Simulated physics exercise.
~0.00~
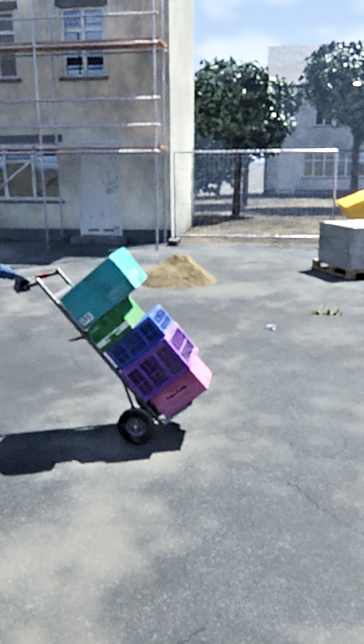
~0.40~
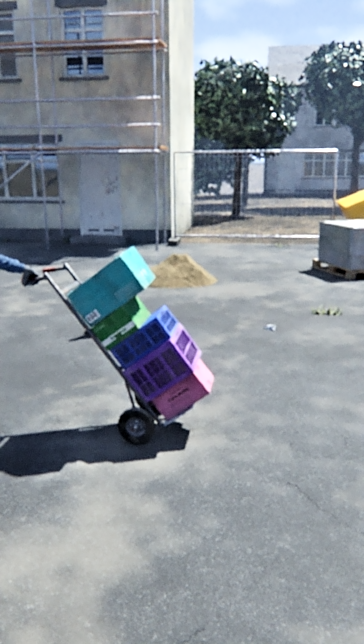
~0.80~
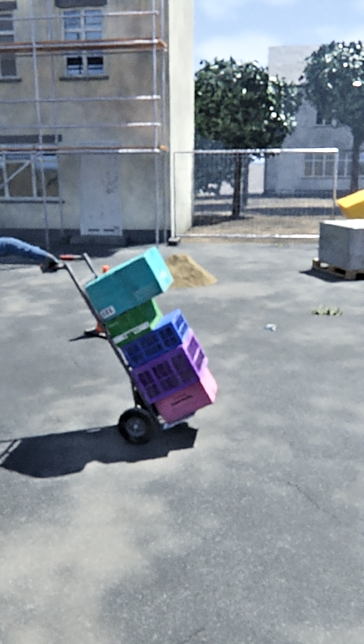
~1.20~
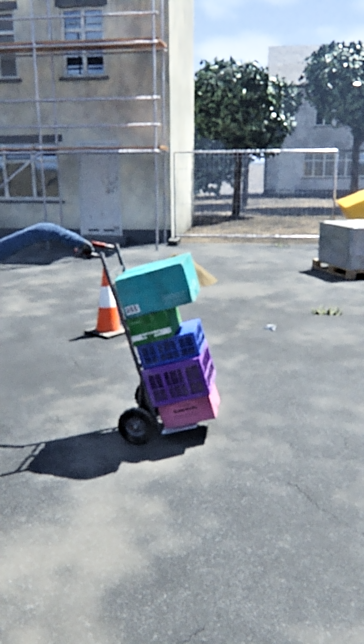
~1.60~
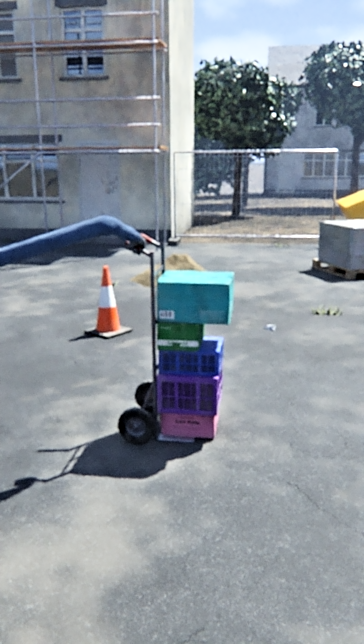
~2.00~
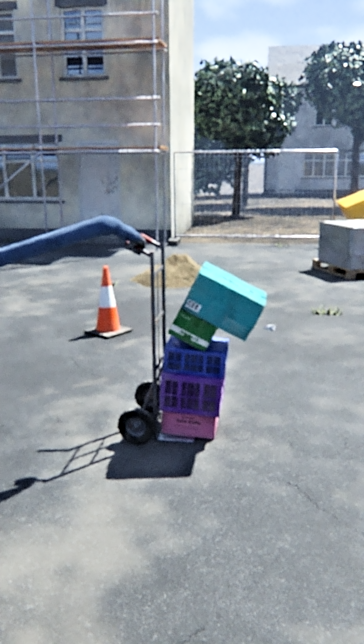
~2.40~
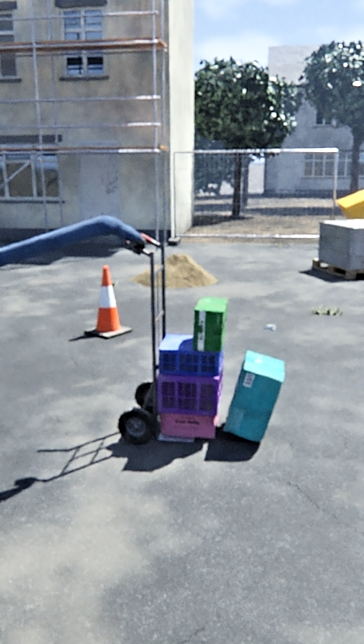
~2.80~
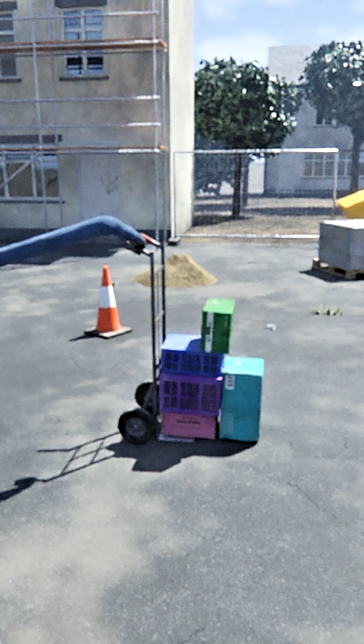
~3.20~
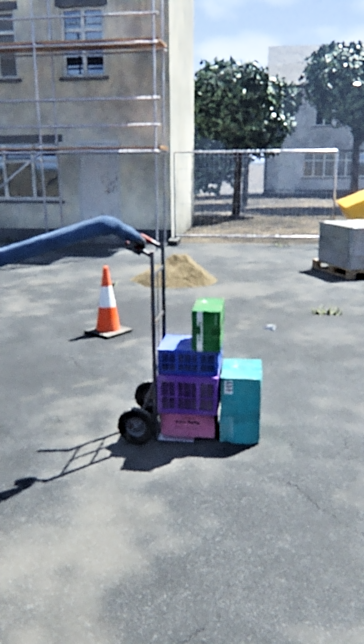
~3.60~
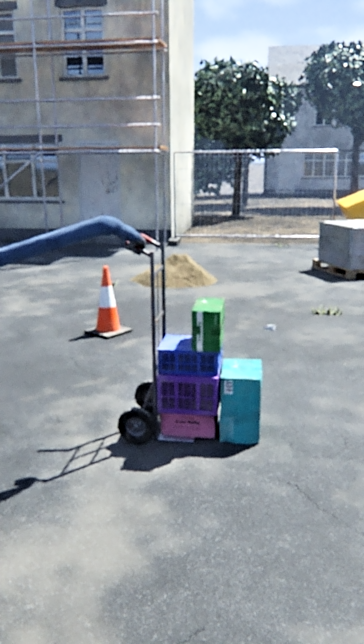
In a sunlit paved yard, seen from the side by a still camera, a scaffolded building stands at left, with trees, a fence and a sand pile behind. A blue-sleeved arm at left holds a tilted sack truck stacked with pink, purple, blue, green and turquoise boxes, pink lowest. The arm swings the truck upright, revealing an orange and white cone. As it stops, the green and turquoise boxes tip forward together. The turquoise box drops off to the right and settles upright on the ground against the stack. The green one ends on its side atop the blue crate, the lower three still stacked.
